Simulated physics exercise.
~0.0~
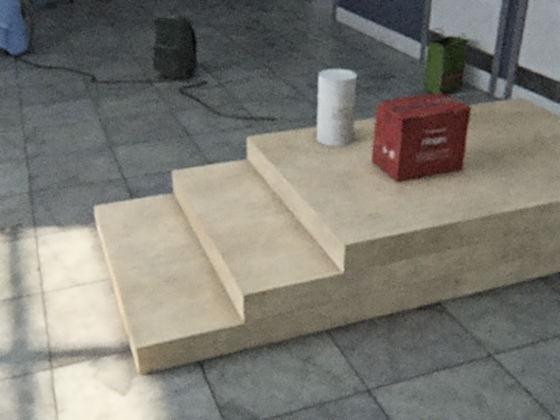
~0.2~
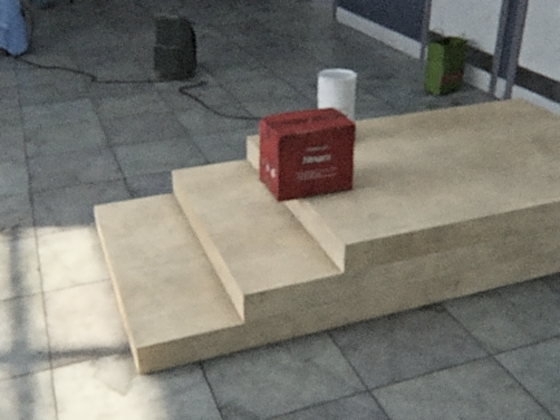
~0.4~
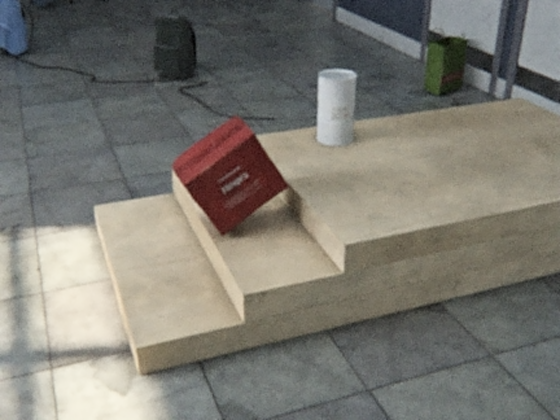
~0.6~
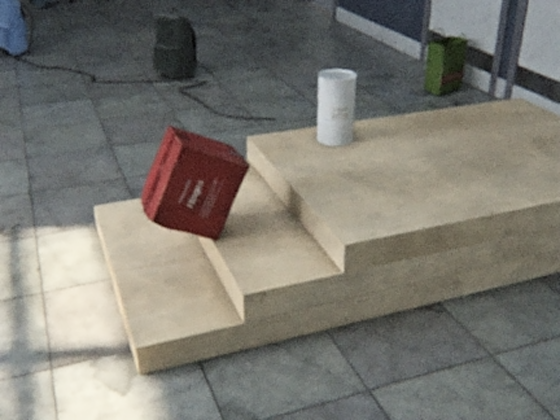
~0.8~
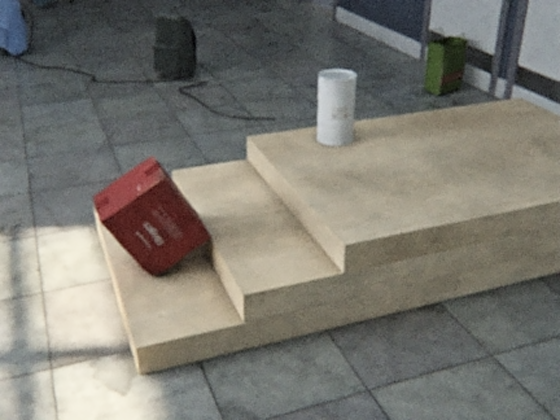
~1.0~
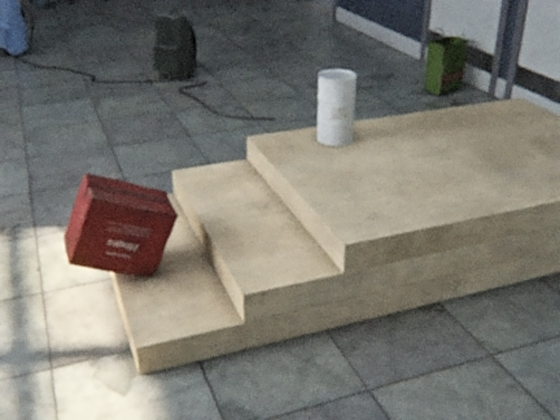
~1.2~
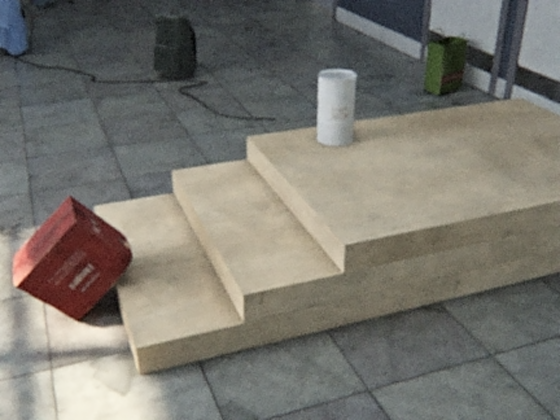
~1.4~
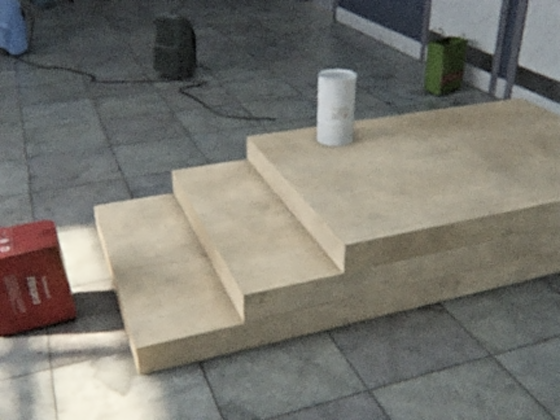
A red box slides left, tumbles down the steps and ends on the floor below.
